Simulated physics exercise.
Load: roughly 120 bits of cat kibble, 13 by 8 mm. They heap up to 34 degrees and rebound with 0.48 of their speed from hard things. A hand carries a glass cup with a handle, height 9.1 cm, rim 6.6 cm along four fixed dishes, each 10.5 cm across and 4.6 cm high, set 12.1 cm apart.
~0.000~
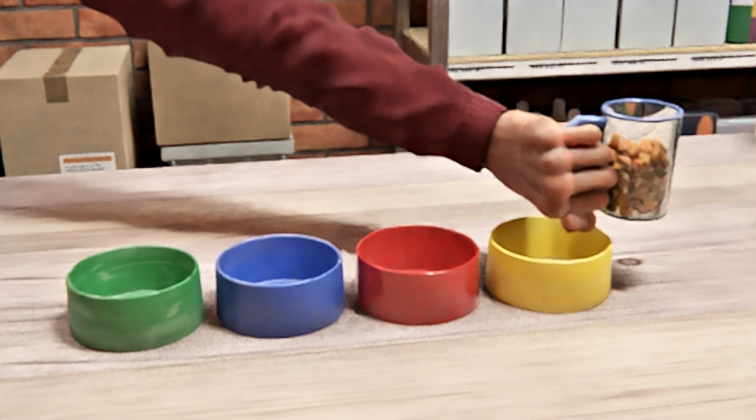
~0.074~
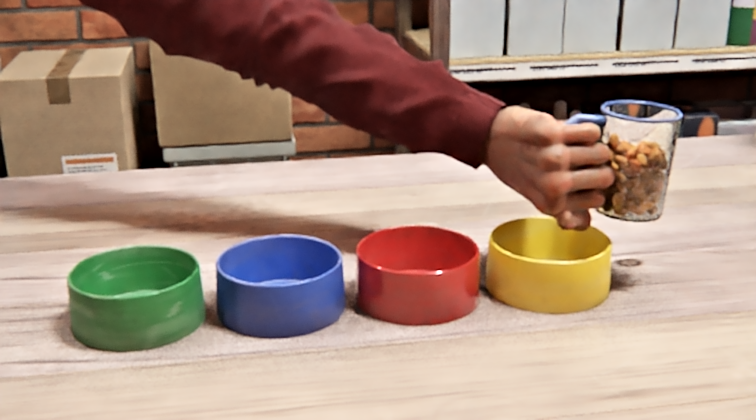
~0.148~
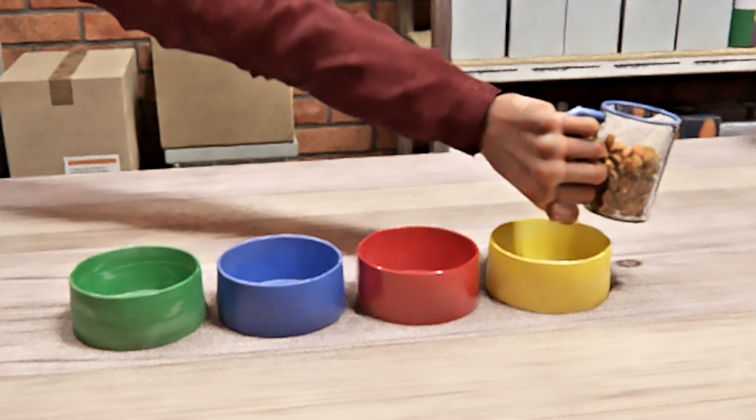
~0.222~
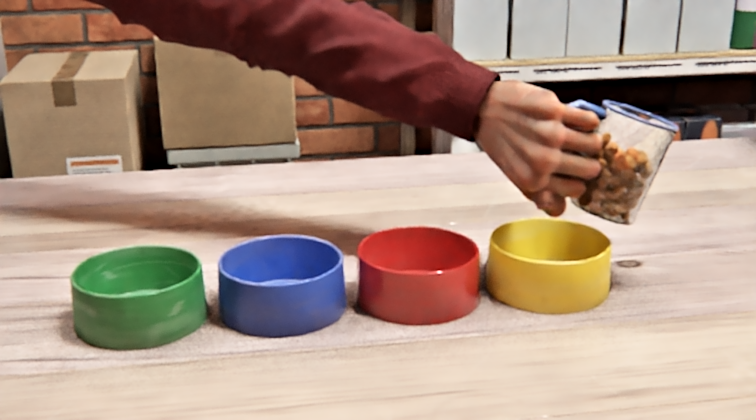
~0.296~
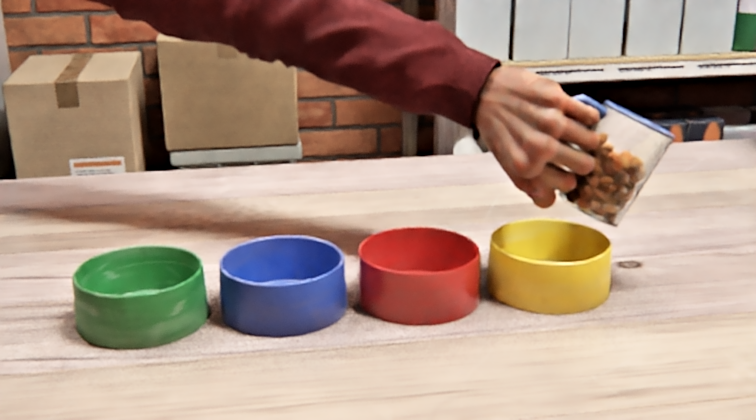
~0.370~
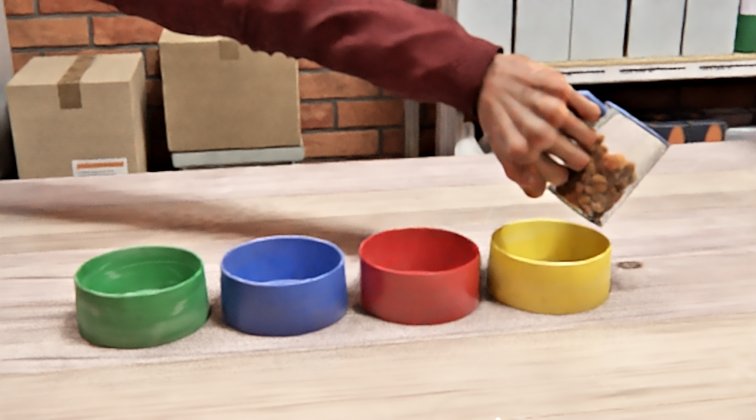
An arm in a maroon sleeve reaches in from the upper left over a pale wooden table, seen from slightly above, with cardboard boxes, a brick wall and shelving behind. Four round dishes stand in a row, green, blue, red and yellow from left to right, below a clear cup of brown kibble. The hand steadily tilts the cup, shifting it slightly left as the pieces slide inside, while the view stays almost still.
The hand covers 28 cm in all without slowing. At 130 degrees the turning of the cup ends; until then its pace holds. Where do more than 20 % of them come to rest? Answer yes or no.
Red dish: No; blue dish: No; green dish: No; yellow dish: Yes; on the counter: No.
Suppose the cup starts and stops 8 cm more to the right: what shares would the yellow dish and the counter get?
Then: Yellow 0; counter 100.
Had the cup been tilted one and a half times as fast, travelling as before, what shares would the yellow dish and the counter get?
Yellow 90; counter 10.
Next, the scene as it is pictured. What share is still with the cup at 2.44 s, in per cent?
Some 0 per cent of the load.
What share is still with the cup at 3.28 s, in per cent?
Roughly 0 per cent.
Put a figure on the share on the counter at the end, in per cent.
Roughly 0 per cent.
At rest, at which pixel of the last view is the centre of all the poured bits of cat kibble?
Around (556, 270).
After 1.61 s, tilt 130 degrees; cup holds 0 %, yellow 100 %.
Then, at 2.44 s, tilt 130 degrees; cup holds 0 %, yellow 100 %.
After 3.28 s, tilt 130 degrees; cup holds 0 %, yellow 100 %.
In the end, at 3.6 s, red 0 %, blue 0 %, green 0 %, yellow 100 %, counter 0 %.
